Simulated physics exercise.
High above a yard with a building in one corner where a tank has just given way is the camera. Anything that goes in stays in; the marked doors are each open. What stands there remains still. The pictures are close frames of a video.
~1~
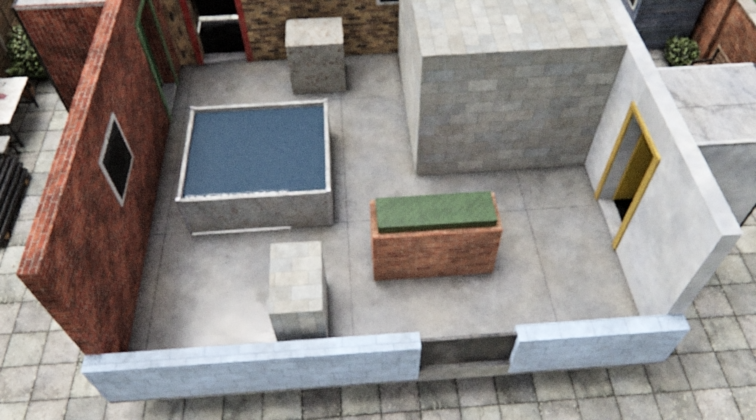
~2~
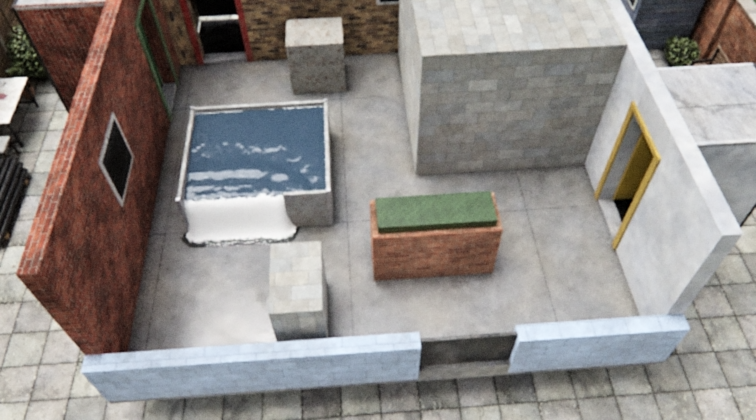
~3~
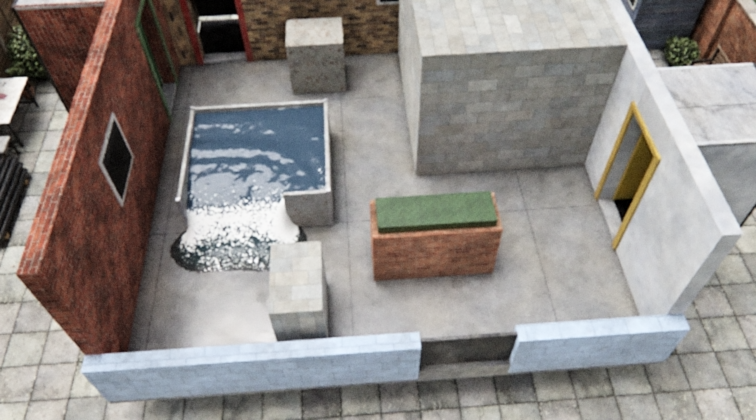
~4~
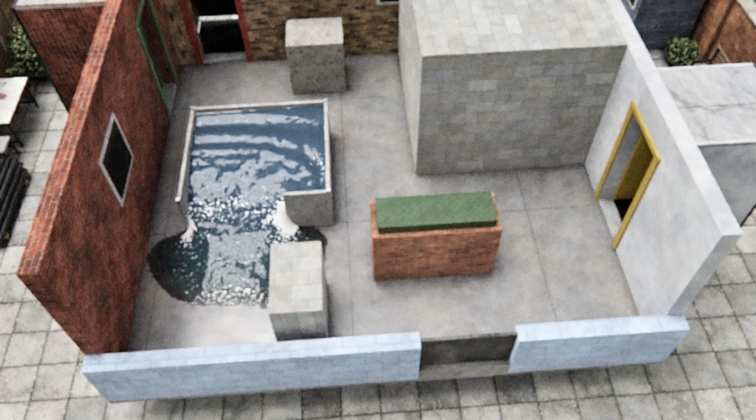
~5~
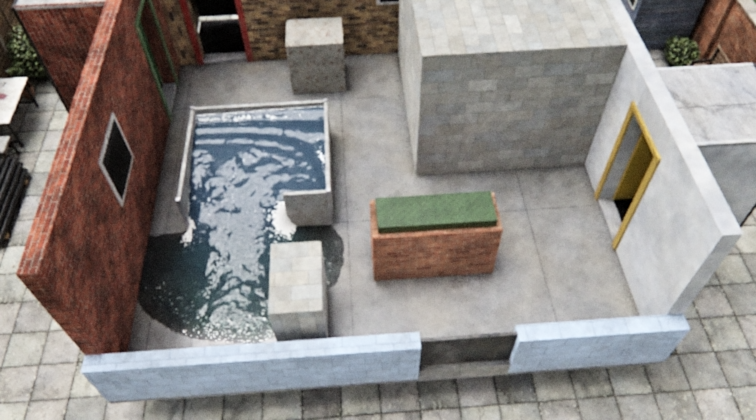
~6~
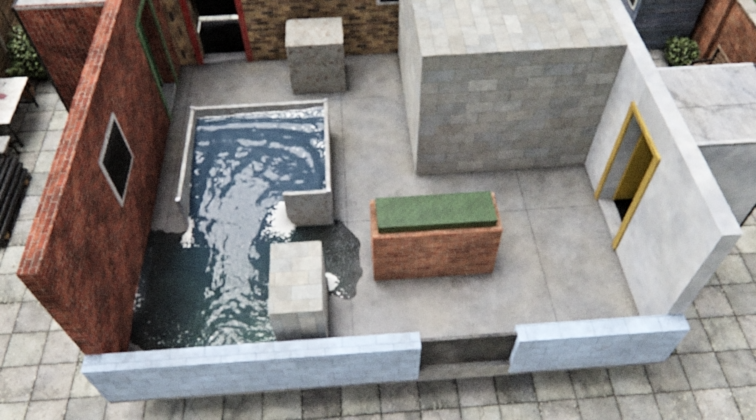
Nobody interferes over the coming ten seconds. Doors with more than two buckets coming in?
Red door: Over two; yellow door: Over two; green door: Two or fewer.
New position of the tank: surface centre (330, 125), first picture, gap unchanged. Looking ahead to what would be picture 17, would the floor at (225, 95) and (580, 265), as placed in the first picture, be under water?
I'd say still dry for the first and still dry for the second.
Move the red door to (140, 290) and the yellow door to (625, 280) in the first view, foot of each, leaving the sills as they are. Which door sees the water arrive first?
The flood hits the door marked red before any other door.
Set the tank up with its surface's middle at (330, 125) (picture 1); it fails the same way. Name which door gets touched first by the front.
I say the yellow door.
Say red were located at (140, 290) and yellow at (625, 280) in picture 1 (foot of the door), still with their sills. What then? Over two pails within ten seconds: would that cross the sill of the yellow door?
Result: Yellow door overshoots the mark.
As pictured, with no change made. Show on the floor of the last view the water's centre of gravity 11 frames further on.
At about (244, 256).
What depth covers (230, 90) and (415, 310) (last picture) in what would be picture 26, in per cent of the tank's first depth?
Respectively about 0 and 4 per cent.
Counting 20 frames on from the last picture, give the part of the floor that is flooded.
It comes to 55 per cent.
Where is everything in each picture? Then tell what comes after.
In the first picture, still water in the water tank at (257, 151).
In the second picture, the front is at (186, 236), out from the gap at (239, 219).
In the third picture, water pours out at (239, 219) and has run to a hidden place.
In the fourth picture, water pours out at (239, 221) and has run to a hidden place.
In the fifth picture, the front is at (258, 336), out from the gap at (239, 221).
In the sixth picture, the front is at a hidden place, out from the gap at (239, 221).
A moment on, water covers 25 % of the floor; the red door not reached, the yellow door not reached, the green door not reached.
Next, water covers 35 % of the floor; the red door not reached, the yellow door not reached, the green door not reached.
Then, water covers 55 % of the floor; the red door not reached, the yellow door not reached, the green door not reached.
Later, water covers 90 % of the floor; the red door over two buckets in, the yellow door under two buckets in, the green door wet at the sill, nothing in.
In the end, water covers 100 % of the floor; the red door far over two buckets in, the yellow door over two buckets in, the green door wet at the sill, nothing in.
